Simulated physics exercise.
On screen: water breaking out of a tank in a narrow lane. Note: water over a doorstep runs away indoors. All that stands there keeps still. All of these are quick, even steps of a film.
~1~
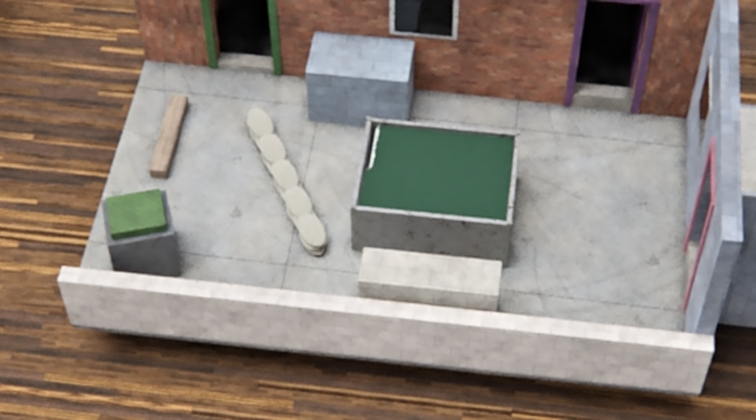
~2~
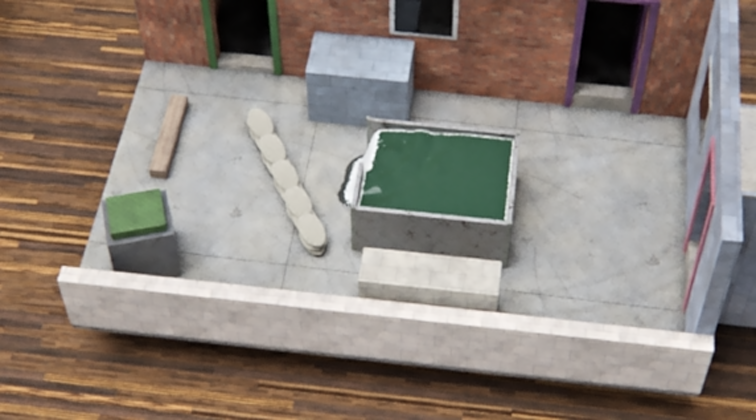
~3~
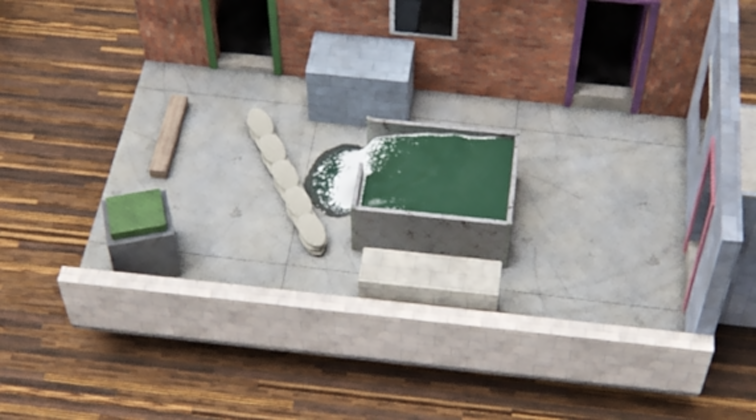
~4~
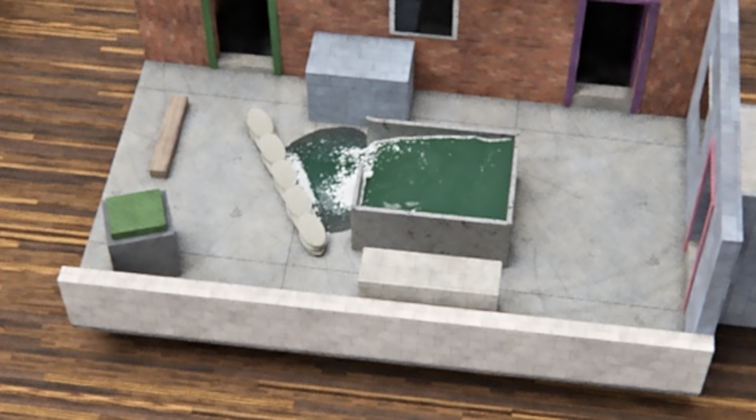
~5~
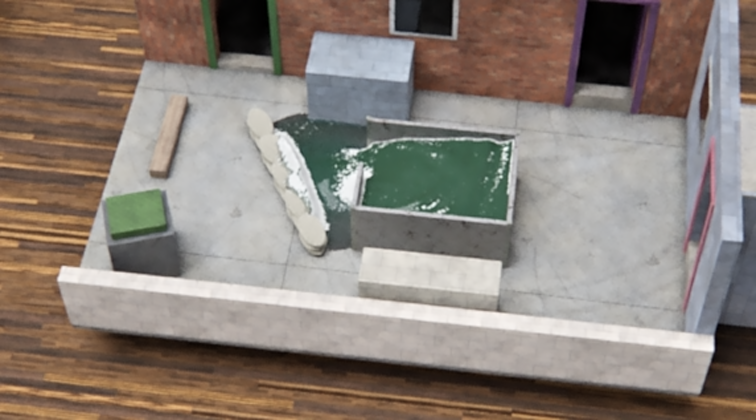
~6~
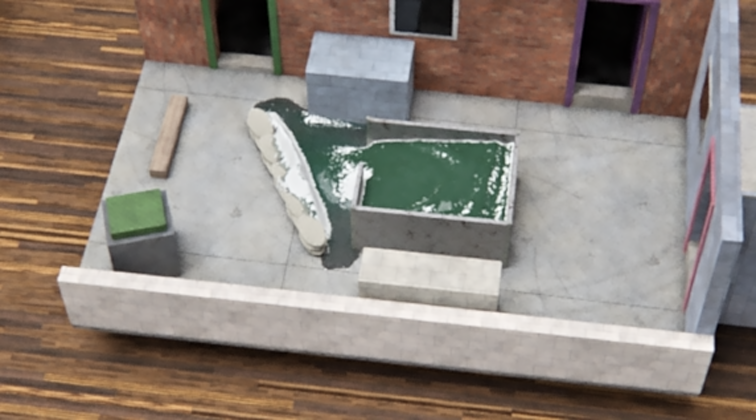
Green water with white foam pours from the left side of a rectangular tank, spreads left across the grey paved floor to a row of pale round slabs, then runs along it toward the brick wall and the front.
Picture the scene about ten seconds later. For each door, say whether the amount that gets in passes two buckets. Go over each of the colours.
One by one: Most likely the pink door will not exceed two buckets. Most likely the green door will exceed two buckets. Most likely the purple door will not exceed two buckets.
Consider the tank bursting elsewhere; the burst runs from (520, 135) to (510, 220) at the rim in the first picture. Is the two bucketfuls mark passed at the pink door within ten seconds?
The pink one ends up above.
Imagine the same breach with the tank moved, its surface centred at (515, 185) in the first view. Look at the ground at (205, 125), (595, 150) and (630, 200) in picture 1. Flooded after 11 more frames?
Soaked, bone-dry, bone-dry.
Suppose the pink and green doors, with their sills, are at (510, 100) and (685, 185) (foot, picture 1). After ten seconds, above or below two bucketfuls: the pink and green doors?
The pink door falls short and the green door falls short.
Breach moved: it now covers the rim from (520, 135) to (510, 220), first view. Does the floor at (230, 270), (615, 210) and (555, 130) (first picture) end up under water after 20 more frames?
Going through them one by one, I'd say high and dry, then waterlogged, then waterlogged.
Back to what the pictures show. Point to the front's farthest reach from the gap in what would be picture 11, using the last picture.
Roughly at (170, 71).
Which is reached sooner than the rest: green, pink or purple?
The one in green.
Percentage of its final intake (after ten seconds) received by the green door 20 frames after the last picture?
My estimate is close to 75 per cent.
A moment on, water covers 25 % of the floor; the pink door not reached, the green door under two buckets in, the purple door not reached.
Next, water covers 40 % of the floor; the pink door not reached, the green door far over two buckets in, the purple door not reached.
Then, water covers 45 % of the floor; the pink door not reached, the green door far over two buckets in, the purple door not reached.
Later, water covers 70 % of the floor; the pink door wet at the sill, nothing in, the green door far over two buckets in, the purple door wet at the sill, nothing in.
In the end, water covers 80 % of the floor; the pink door wet at the sill, nothing in, the green door far over two buckets in, the purple door wet at the sill, nothing in.
